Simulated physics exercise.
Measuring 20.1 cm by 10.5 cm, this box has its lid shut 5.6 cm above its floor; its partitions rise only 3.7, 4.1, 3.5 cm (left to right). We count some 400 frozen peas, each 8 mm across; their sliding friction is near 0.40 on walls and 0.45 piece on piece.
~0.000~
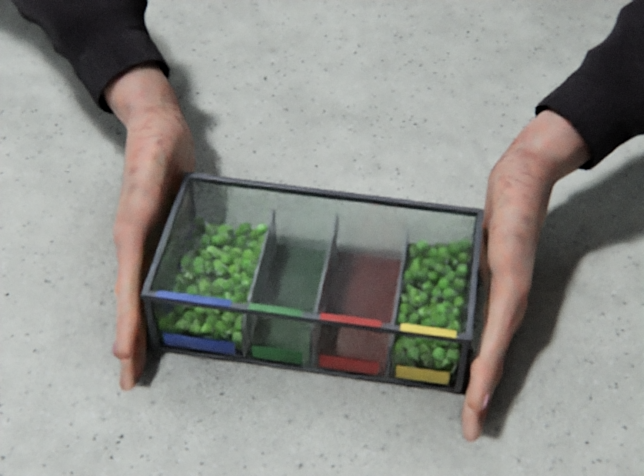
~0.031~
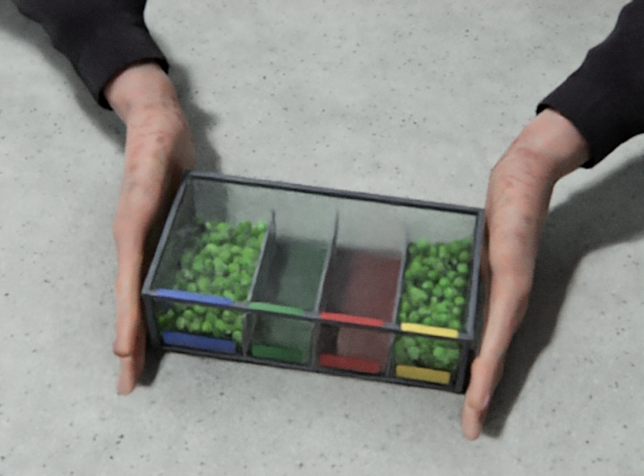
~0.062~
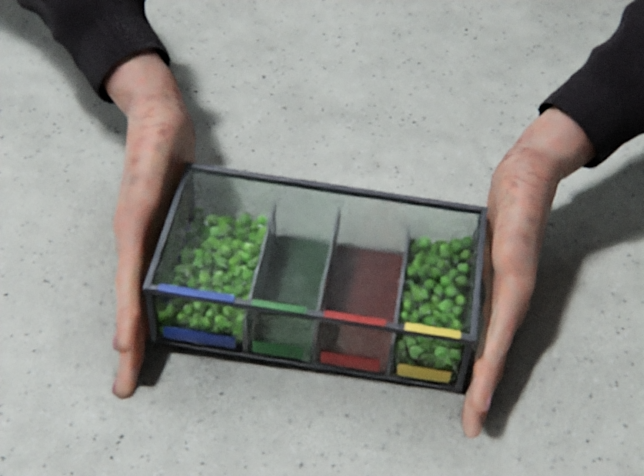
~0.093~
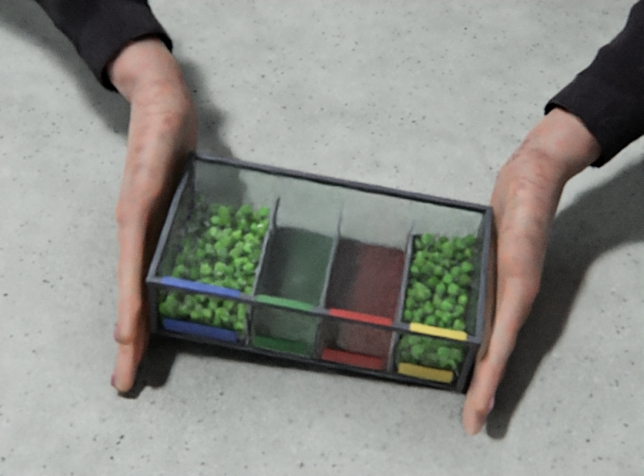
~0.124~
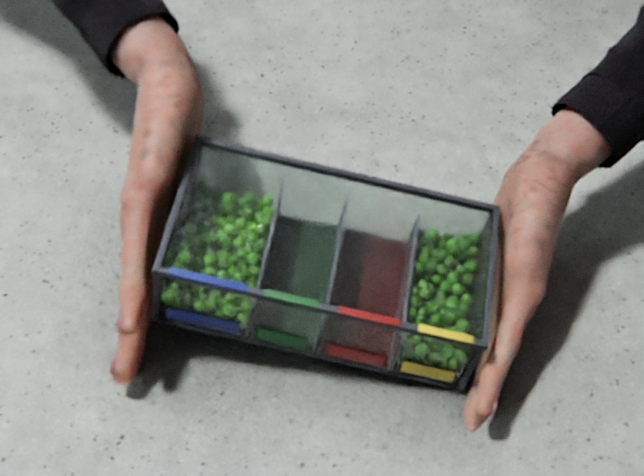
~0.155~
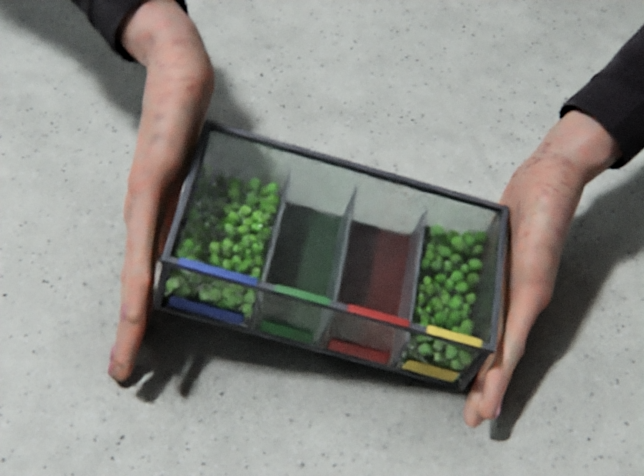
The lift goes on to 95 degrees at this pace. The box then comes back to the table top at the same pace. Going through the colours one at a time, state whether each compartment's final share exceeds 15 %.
Result: Red: It'll probably finish at or short of fifteen percent of the pieces; blue: It'll probably finish past fifteen percent of the pieces; green: It'll probably finish at or short of fifteen percent of the pieces; yellow: It'll probably finish past fifteen percent of the pieces.
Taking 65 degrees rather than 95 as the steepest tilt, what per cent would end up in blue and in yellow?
Result - blue 35 percent; yellow 55 percent.
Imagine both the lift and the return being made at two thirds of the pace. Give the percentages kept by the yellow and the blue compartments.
Then yellow would have 60 percent and blue 30 percent.
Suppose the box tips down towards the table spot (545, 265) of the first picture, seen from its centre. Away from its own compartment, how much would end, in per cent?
Estimate: Some 25 per cent.
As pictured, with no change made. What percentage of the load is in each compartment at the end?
Final shares in percent: Red 5, blue 25, green 10, yellow 60.
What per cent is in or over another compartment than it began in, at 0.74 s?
About 10 %.
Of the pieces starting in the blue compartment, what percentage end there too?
Around 60 per cent of it.
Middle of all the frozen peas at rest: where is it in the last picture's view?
(412, 326).
After 0.74 s, tilt 95 degrees; blue 35 %, green 10 %, yellow 55 %.
Then, at 1.12 s, tilt 42 degrees; red 5 %, blue 30 %, green 10 %, yellow 60 %.
Then, at 1.60 s, tilt 0 degrees; red 5 %, blue 25 %, green 10 %, yellow 60 %.
In the end, at 2.0 s, red 5 %, blue 25 %, green 10 %, yellow 60 %.
